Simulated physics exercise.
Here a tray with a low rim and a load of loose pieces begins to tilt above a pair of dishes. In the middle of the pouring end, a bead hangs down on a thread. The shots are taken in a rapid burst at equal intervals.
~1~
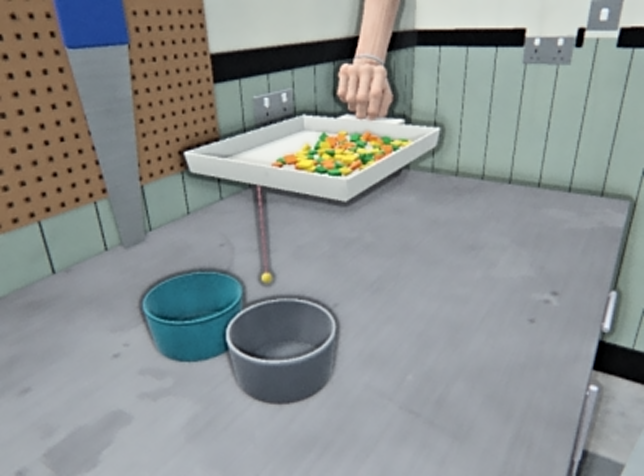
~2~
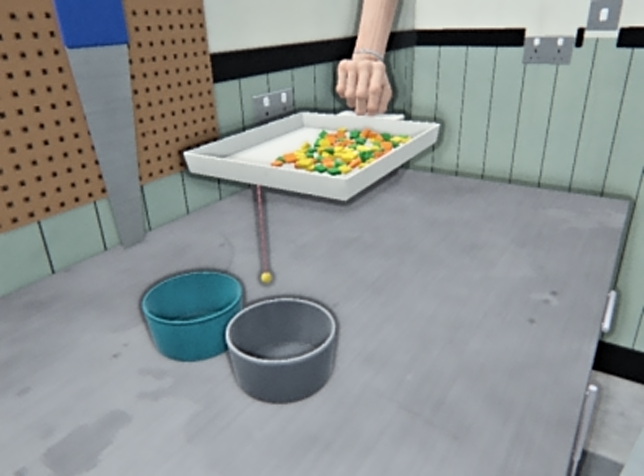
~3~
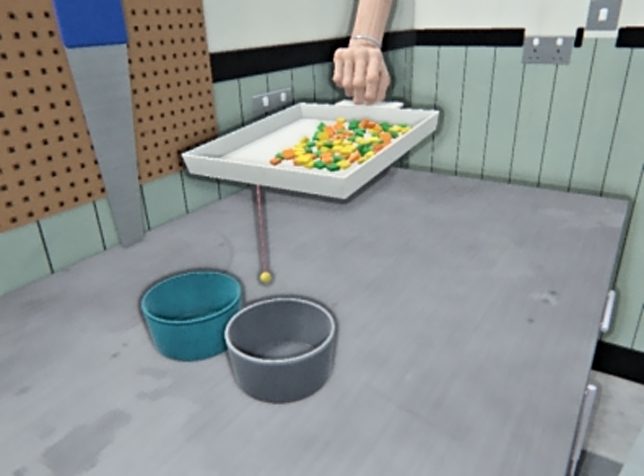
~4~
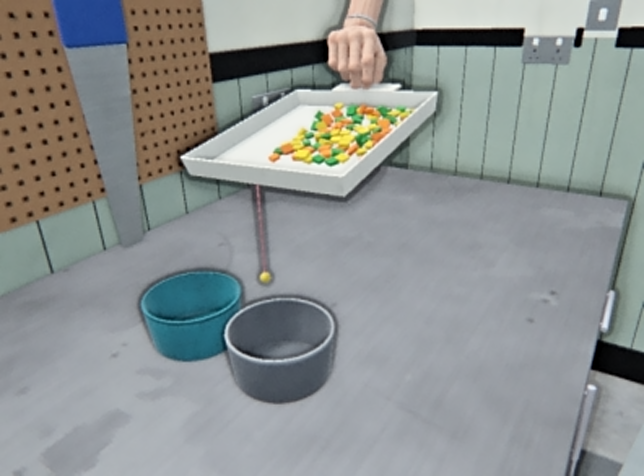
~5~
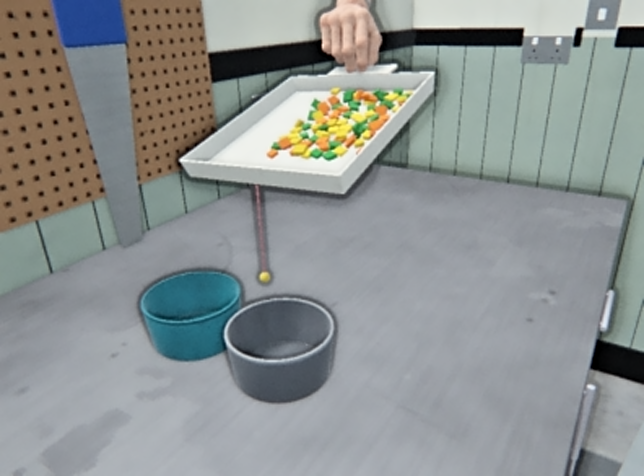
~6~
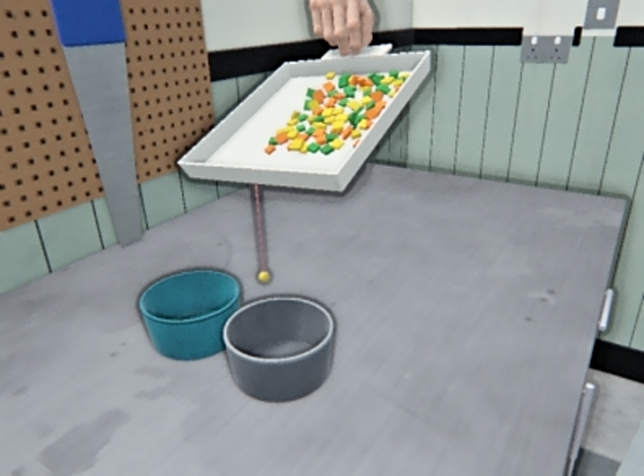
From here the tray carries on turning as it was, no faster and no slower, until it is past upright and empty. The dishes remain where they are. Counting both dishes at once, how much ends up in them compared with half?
The dishes will manage to catch most of it.
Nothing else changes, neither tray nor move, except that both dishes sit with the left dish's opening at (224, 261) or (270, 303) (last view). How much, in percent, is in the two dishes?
In order: 10 percent and 30 percent.
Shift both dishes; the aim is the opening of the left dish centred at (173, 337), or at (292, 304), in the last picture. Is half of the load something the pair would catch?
Well, it comes to a lesser portion at first and a lesser portion after that.
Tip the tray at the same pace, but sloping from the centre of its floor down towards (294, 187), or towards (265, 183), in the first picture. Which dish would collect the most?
Result - first place: The right side, second place: The right side.
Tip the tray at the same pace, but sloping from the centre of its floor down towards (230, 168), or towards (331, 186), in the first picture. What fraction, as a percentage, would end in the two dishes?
I'd say roughly 20 percent with the first slope, 10 percent with the other.
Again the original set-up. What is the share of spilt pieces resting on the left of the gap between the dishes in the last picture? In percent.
Close to 70 per cent.
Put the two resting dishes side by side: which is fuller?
Once things settle, the left of the two ends up fuller.
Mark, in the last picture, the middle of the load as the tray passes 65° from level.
Roughly at (254, 157).
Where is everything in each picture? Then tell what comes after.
Corners of the pouring end at (189, 152) and (346, 178), level; middle of the load at (348, 154), mosaic tiles; left dish at (160, 337); right dish at (249, 376); bead on its thread at (267, 278), in the first frame.
Corners of the pouring end at (188, 153) and (345, 177), level; middle of the load at (348, 152), in the second frame.
Corners of the pouring end at (186, 154) and (343, 176), tipped barely, lowest at the left corner; middle of the load at (347, 144), in the third frame.
Corners of the pouring end at (185, 157) and (341, 175), tipped a little, lowest at the left corner; middle of the load at (345, 134), in the fourth frame.
Corners of the pouring end at (183, 159) and (338, 173), tipped clearly, lowest at the left corner; middle of the load at (342, 123), in the fifth frame.
Corners of the pouring end at (182, 161) and (335, 172), tipped clearly, lowest at the left corner; middle of the load at (338, 112); left dish at (157, 336); right dish at (246, 375), in the sixth frame.
Soon after the last picture, tray tipped steeply; nearly all on the tray; a stray few in the air.
A little later, tray tipped past a quarter turn; most on the tray; a stray few in the right dish; about a quarter in the left dish; a stray few outside both; a stray few in the air.
Later still, tray tipped past a quarter turn; about a quarter in the right dish; about two thirds in the left dish; a small part outside both.
At rest, tray tipped past a quarter turn; about a quarter in the right dish; about two thirds in the left dish; a small part outside both.
